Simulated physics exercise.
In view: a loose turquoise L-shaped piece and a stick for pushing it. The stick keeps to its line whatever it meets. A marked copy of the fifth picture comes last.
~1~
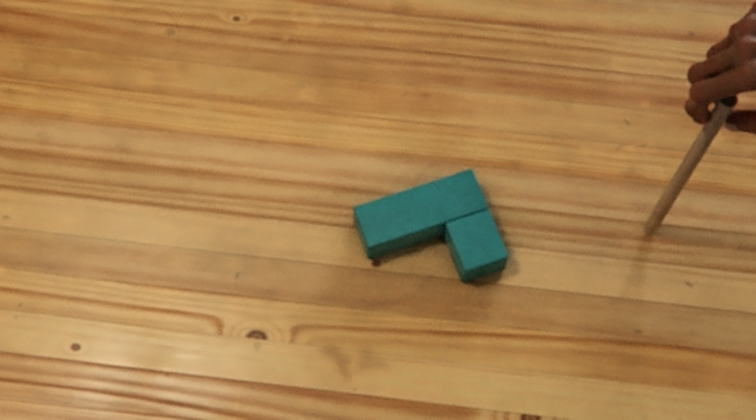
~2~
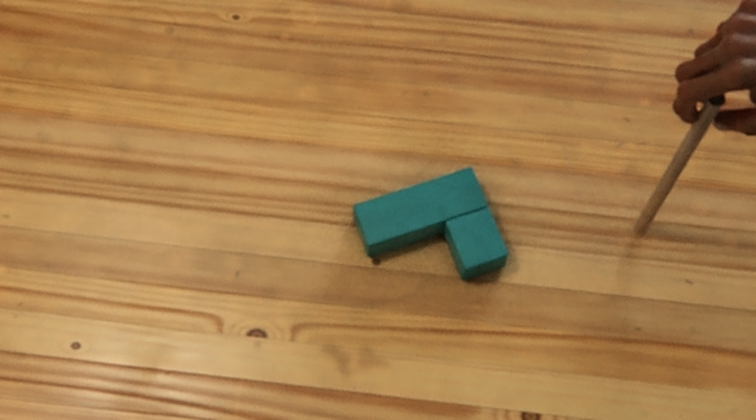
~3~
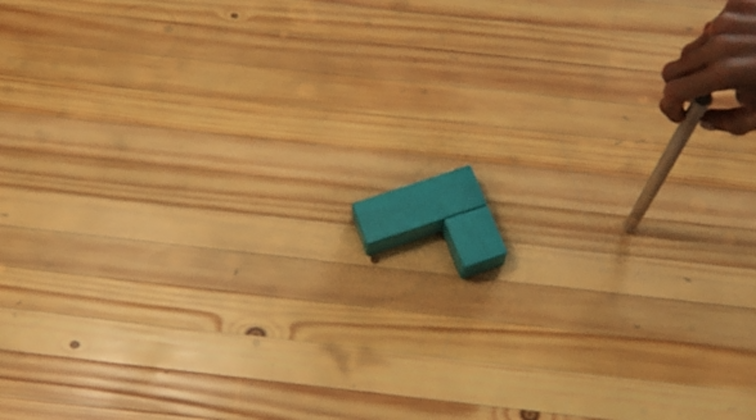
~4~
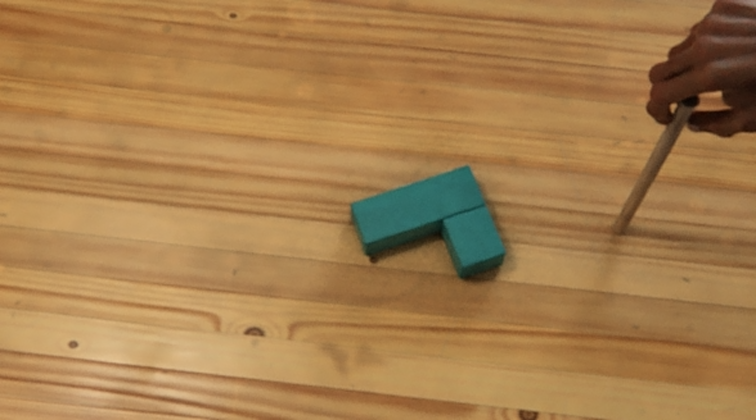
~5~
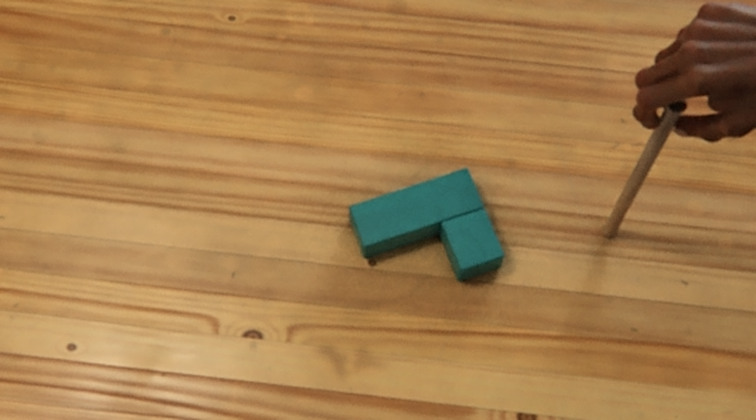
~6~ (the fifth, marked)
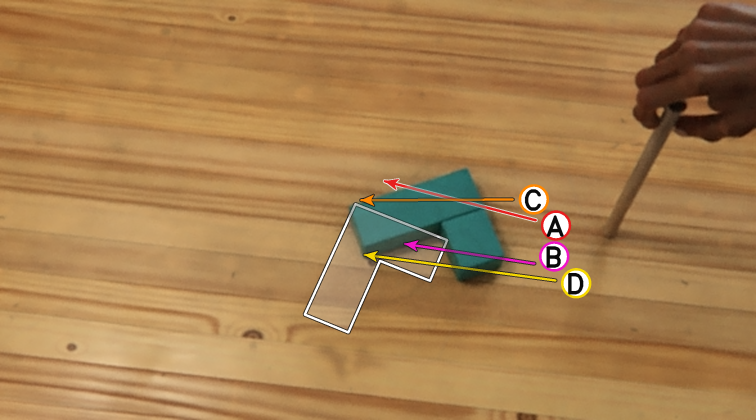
A hand holding a thin stick, its tip pointed down at a wooden surface, starts at the right edge and moves slowly left toward a turquoise L-shaped piece. The gap narrows a little, but the stick does not touch the piece, which stays practically still near the middle.
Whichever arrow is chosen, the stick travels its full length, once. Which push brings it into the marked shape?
Choose stroke C.
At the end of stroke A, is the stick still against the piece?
Yes.
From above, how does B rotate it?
Clockwise.
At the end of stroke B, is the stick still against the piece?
Yes.
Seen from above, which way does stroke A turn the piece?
It turns anticlockwise.
On the marked copy, A from (536, 220) to (385, 181); B from (534, 264) to (405, 244); C from (513, 200) to (361, 200); D from (555, 280) to (364, 255).
Following C. Soon after the start, foot of the stick (457, 200), piece (397, 216).
Later, foot of the stick (403, 200), piece (362, 240).
In the end, foot of the stick (361, 201), piece (351, 255); it fills the outline.
As for the rest, A leaves the piece out of the outline, at (363, 235); B leaves the piece out of the outline, at (348, 182); D leaves the piece out of the outline, at (399, 184).
